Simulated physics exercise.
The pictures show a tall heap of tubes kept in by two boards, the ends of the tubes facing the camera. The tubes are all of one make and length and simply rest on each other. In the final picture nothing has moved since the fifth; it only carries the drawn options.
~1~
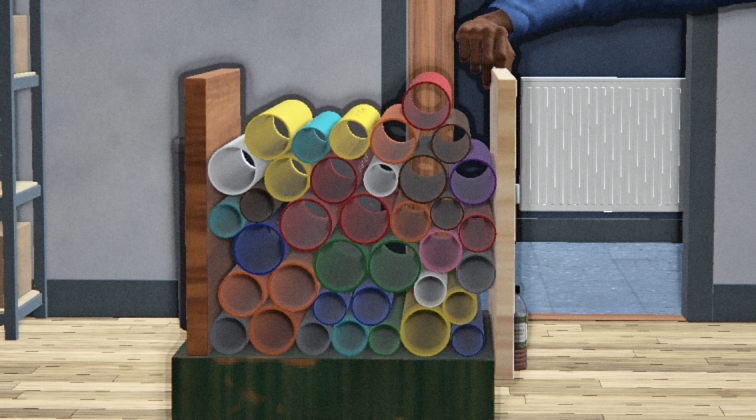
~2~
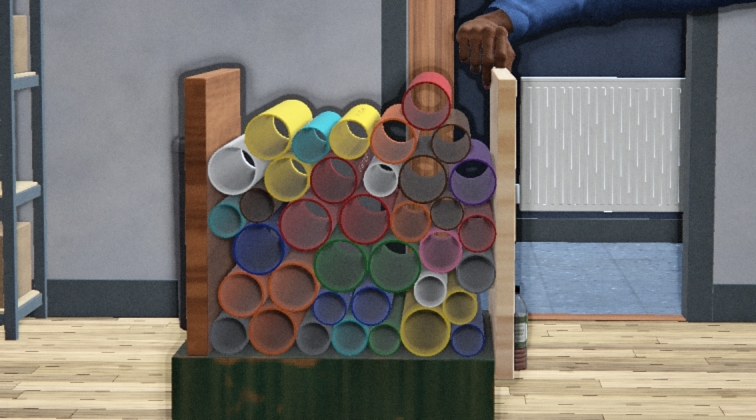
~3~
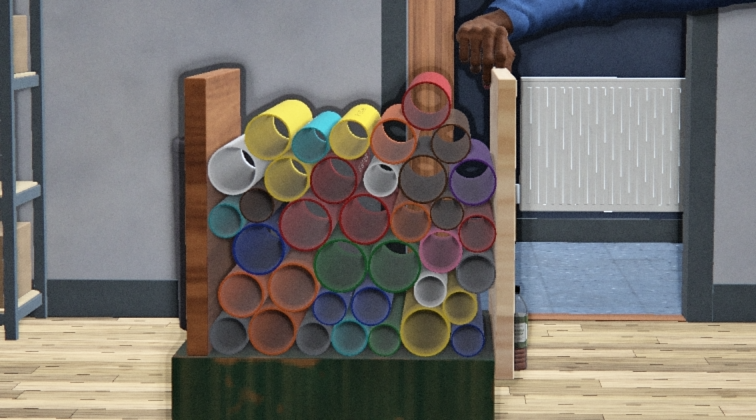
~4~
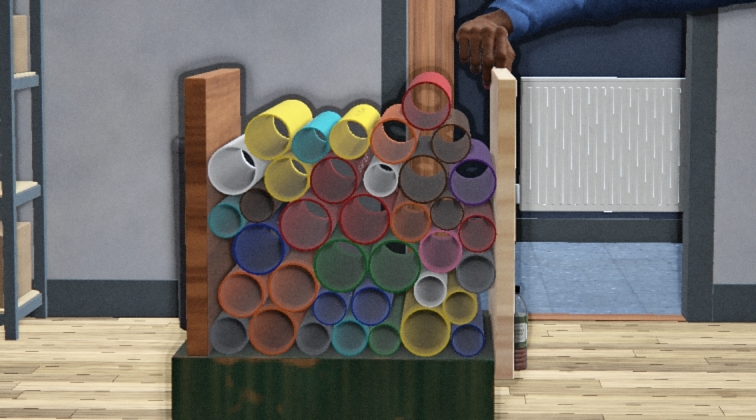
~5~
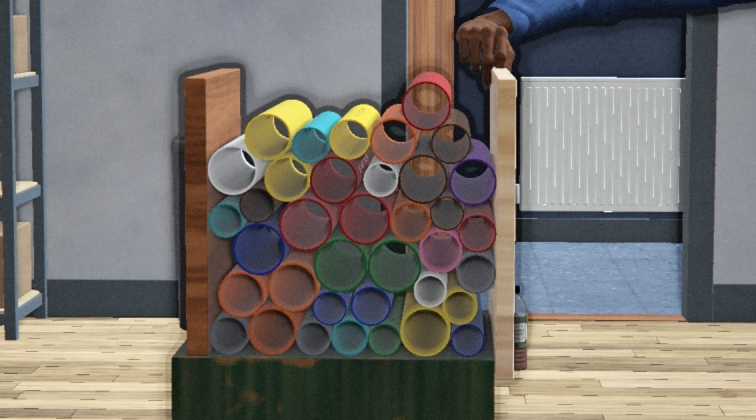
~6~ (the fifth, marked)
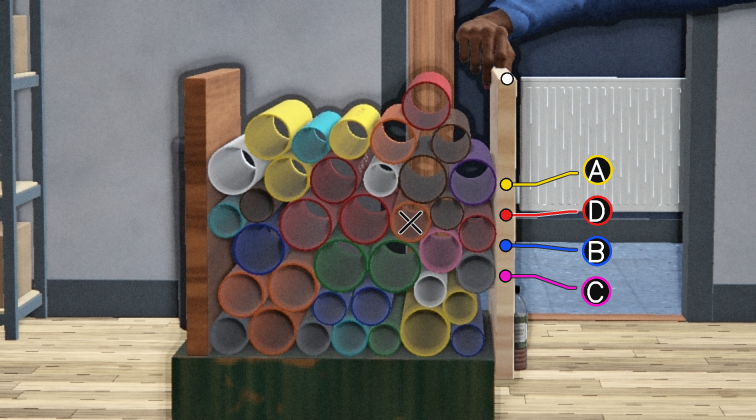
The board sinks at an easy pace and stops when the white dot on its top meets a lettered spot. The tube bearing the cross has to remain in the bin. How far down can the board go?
No lower than C.
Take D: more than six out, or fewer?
At D, fewer than six.
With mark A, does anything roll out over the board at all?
No, at A.
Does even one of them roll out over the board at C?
Yes, at C.
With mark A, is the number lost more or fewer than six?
At A, fewer than six.
On the marked copy, A at (506, 184); B at (505, 245); C at (505, 276); D at (506, 215); the cross at (411, 223); the white dot at (507, 79).
Following C. Soon after the start, top of the board (497, 162).
Later, top of the board (496, 256).
In the end, top of the board (496, 275), about seven out over the board, the crossed one still inside.
As for the rest, A keeps the crossed one inside; B keeps the crossed one inside; D keeps the crossed one inside.
